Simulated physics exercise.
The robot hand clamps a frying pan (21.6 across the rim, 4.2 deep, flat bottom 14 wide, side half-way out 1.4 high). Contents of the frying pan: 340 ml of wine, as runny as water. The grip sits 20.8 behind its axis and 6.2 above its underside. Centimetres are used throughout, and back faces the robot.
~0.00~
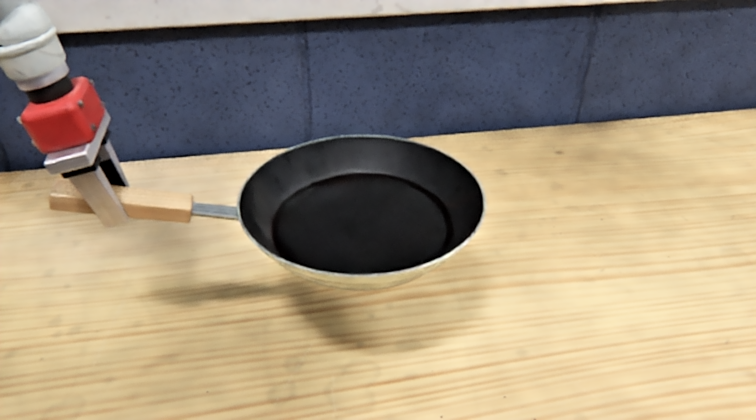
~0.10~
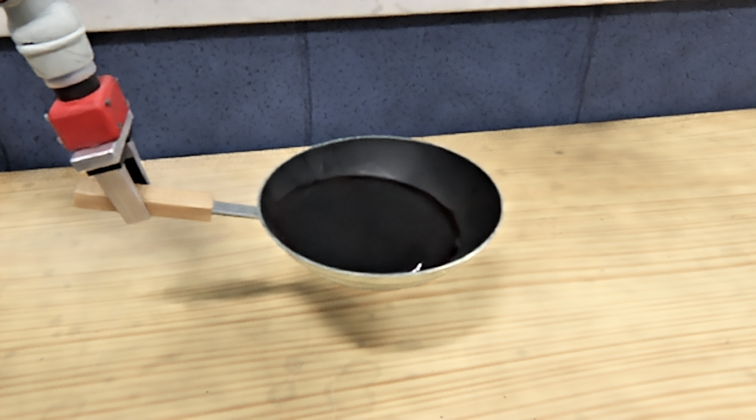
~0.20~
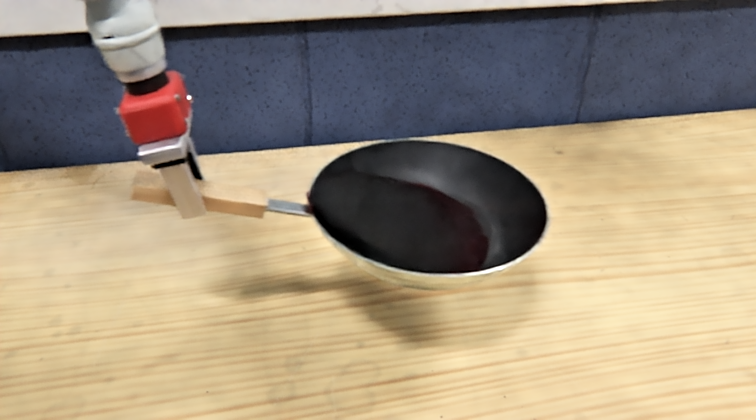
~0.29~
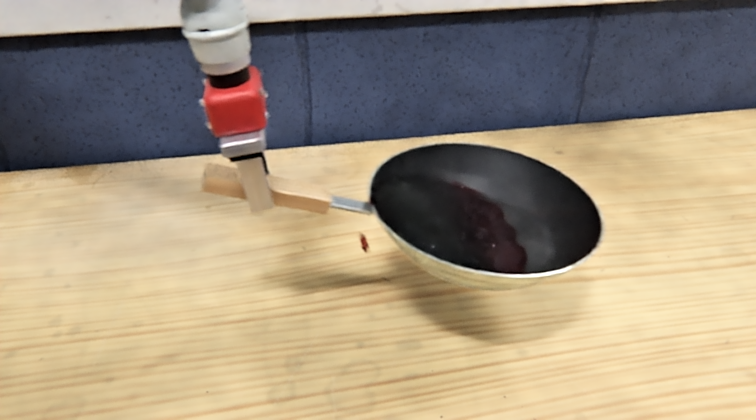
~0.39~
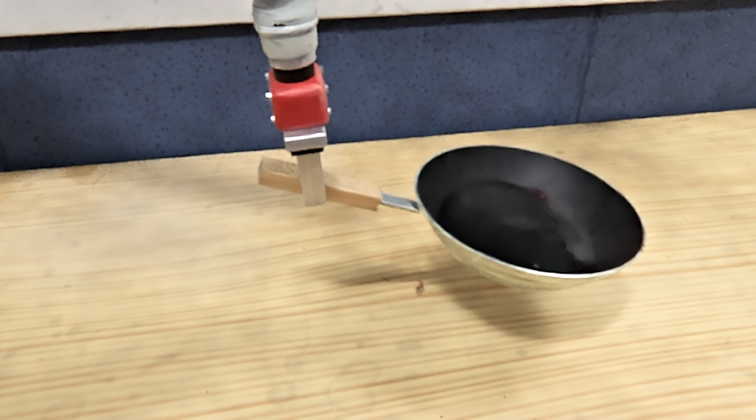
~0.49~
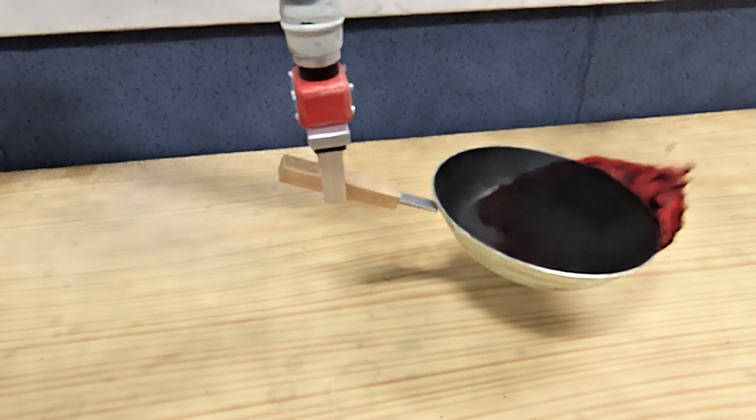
On a wooden surface before a dark blue wall, a robot hand grips a frying pan by its handle and moves it to the right, tilting it slightly as dark red liquid shifts inside and surges over the right rim.
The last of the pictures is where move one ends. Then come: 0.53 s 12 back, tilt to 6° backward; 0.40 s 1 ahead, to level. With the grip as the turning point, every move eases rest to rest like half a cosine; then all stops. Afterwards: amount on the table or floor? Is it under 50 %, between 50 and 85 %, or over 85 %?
Between 50 and 85 %.
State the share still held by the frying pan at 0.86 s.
It is close to 40 % of the start.
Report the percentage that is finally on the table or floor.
The share comes out near 70 %.
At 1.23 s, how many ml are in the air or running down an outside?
It comes to close to 15 ml.
After 0.86 s, tilted 3° backward, liquid up to 17 above the table; 210 ml on the table or floor, 130 ml in the frying pan, 5 ml in the air or running down outside.
After 1.23 s, tilted 3° backward, liquid up to 17 above the table; 225 ml on the table or floor, 105 ml in the frying pan, 15 ml in the air or running down outside.
After 1.62 s, level, liquid up to 17 above the table; 240 ml on the table or floor, 105 ml in the frying pan.
After 2.42 s, level, liquid up to 14 above the table; 240 ml on the table or floor, 105 ml in the frying pan.
In the end, 240 ml on the table or floor, 105 ml in the frying pan. That is 70 % on the table or floor.
